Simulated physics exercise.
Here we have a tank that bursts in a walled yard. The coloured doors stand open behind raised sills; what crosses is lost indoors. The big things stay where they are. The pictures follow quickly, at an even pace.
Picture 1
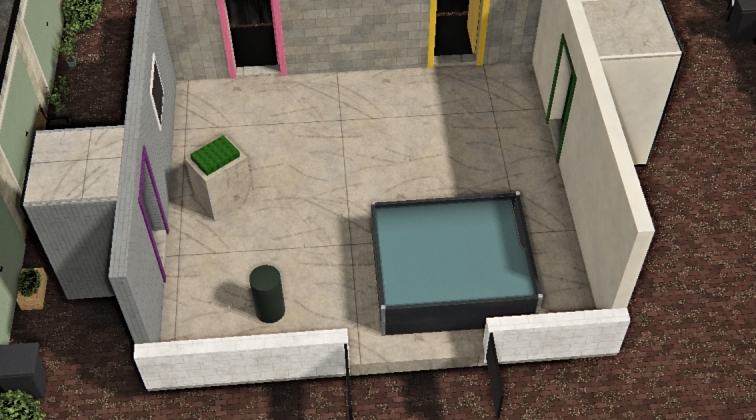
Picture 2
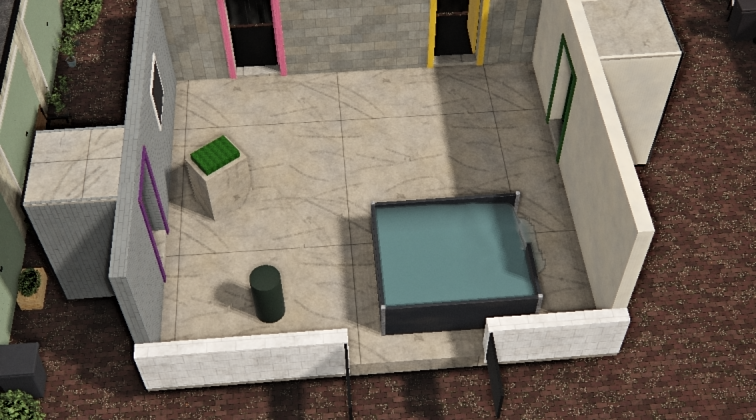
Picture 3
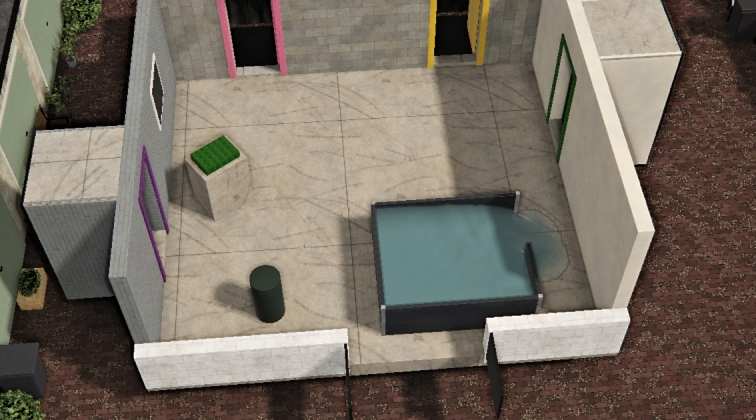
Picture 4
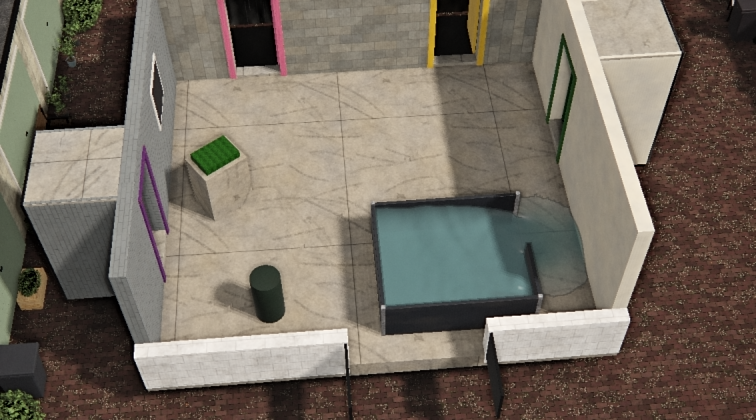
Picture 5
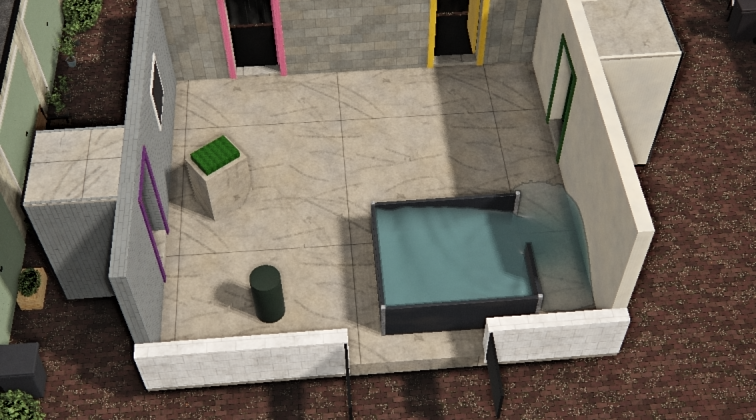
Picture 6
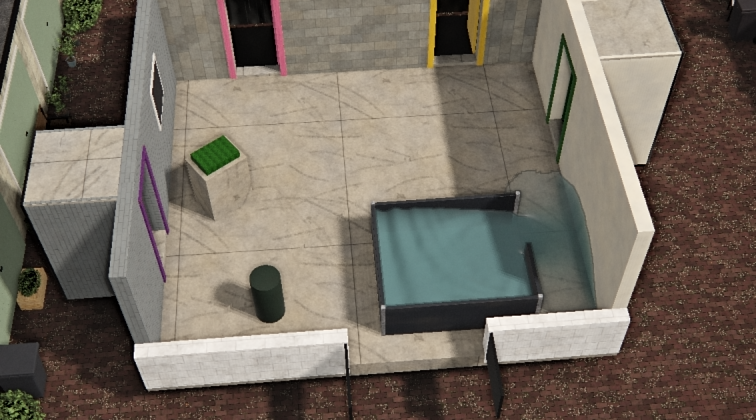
A tank in a walled yard bursts on its right side, and water spreads across the floor.
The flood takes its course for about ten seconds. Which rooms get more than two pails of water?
One by one: The yellow door takes more than that; the green door stays under that; the purple door stays under that; the pink door stays under that.
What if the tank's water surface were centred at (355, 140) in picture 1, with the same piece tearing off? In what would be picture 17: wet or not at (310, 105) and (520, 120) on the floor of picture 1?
One after the other: Free of water, under water.
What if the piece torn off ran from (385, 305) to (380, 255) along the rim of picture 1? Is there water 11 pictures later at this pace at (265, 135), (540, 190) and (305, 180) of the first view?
In turn: Free of water, clear, dry.
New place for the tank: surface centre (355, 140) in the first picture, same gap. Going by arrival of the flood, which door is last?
That is the door marked purple.
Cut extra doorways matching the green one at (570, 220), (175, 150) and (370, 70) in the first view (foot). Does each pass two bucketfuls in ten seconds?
As listed: Passes that mark, stays under, lets less in.
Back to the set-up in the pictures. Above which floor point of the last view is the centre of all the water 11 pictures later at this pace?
Around (488, 250).
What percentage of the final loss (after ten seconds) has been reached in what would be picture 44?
Roughly 70 per cent.
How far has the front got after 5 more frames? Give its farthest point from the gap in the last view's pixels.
I would point to (540, 99).
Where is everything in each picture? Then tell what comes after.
In the first frame, still water in the tank at (453, 251).
In the second frame, water pours out at (518, 239) and has run to a hidden place.
In the third frame, water pours out at (518, 240) and has run to (563, 266).
In the fourth frame, the front is at (570, 213), out from the gap at (518, 240).
In the fifth frame, water pours out at (518, 240) and has run to (564, 190).
In the sixth frame, water pours out at (518, 240) and has run to (560, 175).
A moment on, water covers 15 % of the floor; the yellow door not reached, the green door wet at the sill, nothing in, the purple door not reached, the pink door not reached.
Next, water covers 25 % of the floor; the yellow door wet at the sill, nothing in, the green door wet at the sill, nothing in, the purple door not reached, the pink door not reached.
Then, water covers 40 % of the floor; the yellow door over two buckets in, the green door wet at the sill, nothing in, the purple door not reached, the pink door not reached.
Later, water covers 65 % of the floor; the yellow door far over two buckets in, the green door wet at the sill, nothing in, the purple door wet at the sill, nothing in, the pink door wet at the sill, nothing in.
In the end, water covers 95 % of the floor; the yellow door far over two buckets in, the green door wet at the sill, nothing in, the purple door wet at the sill, nothing in, the pink door wet at the sill, nothing in.
